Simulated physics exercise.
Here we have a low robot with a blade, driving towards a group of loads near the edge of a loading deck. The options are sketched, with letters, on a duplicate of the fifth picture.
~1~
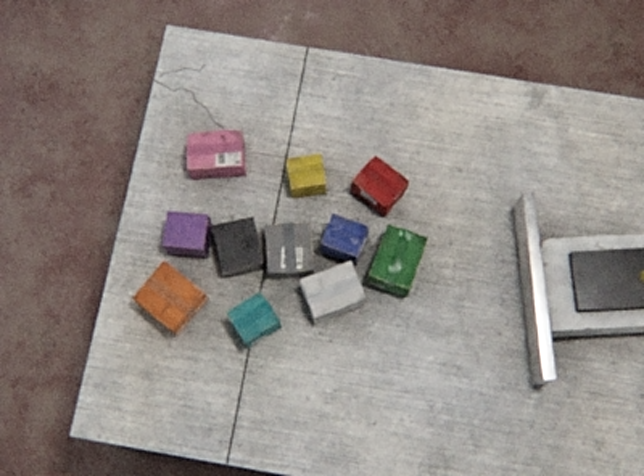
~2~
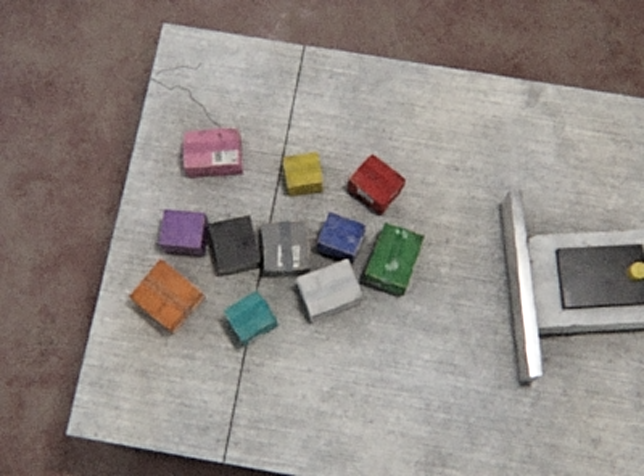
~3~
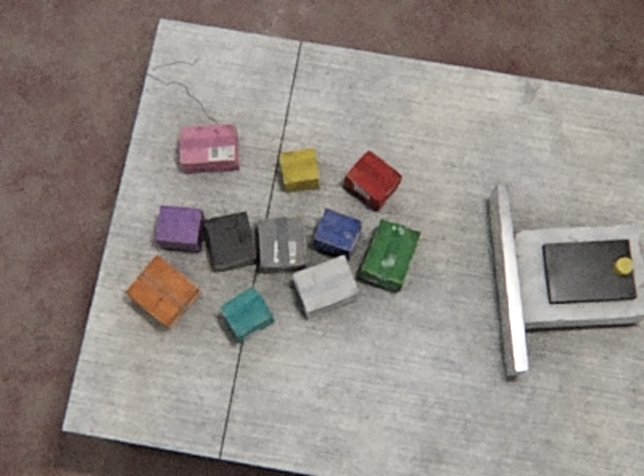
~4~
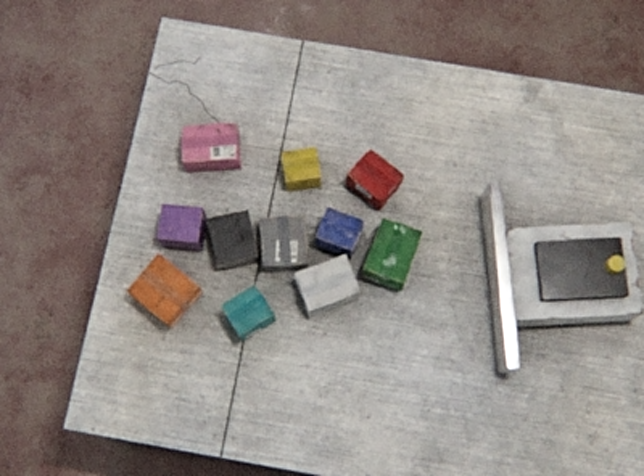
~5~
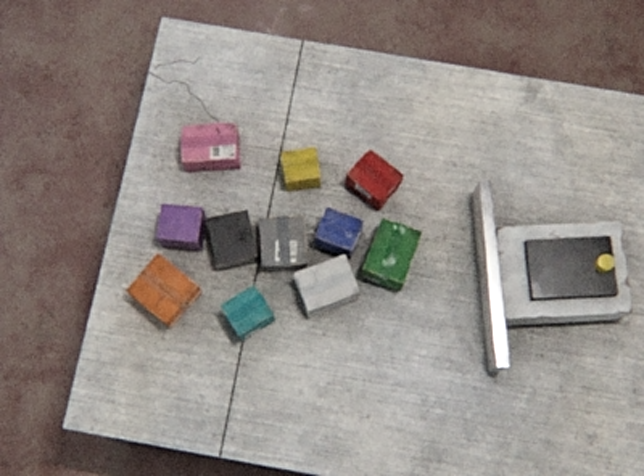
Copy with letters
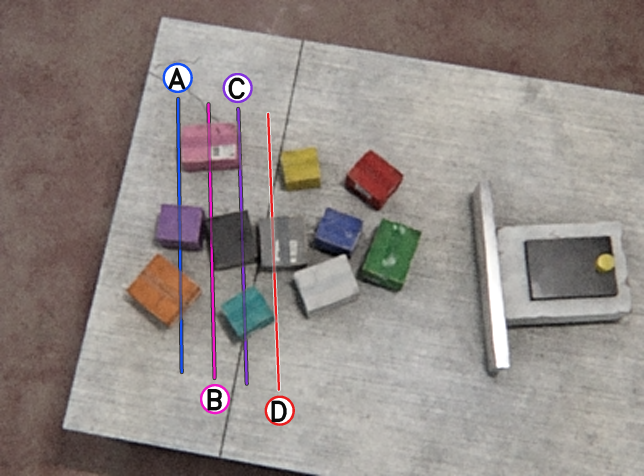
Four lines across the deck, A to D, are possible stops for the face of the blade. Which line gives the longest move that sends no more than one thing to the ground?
Line D.
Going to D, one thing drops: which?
The purple crate goes over.
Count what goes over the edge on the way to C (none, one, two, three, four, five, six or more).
By then, two.
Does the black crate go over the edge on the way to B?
Yes.
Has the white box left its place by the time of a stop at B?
Yes.
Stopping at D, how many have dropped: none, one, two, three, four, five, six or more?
One.
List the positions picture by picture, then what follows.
Robot (610, 280); red parcel (380, 186); white box (333, 292), in the first picture.
Robot (597, 277); purple crate (184, 233), in the second picture.
Robot (582, 272); yellow box (299, 171), in the third picture.
Robot (574, 270); black crate (234, 240), in the fourth picture.
Robot (564, 268); grey parcel (283, 244); blue parcel (339, 233); green parcel (391, 255), in the fifth picture.
On the marked copy, A at (180, 231); B at (211, 236); C at (242, 242); D at (273, 247).
With D. Early on, robot (485, 255); green parcel (381, 259); orange box (164, 291).
Further on, robot (406, 241); purple crate (138, 231); black crate (180, 238).
At the end, robot (347, 231); purple crate over the edge; black crate (124, 229); one fallen.
As for the rest, A drops four; B drops three; C drops two.
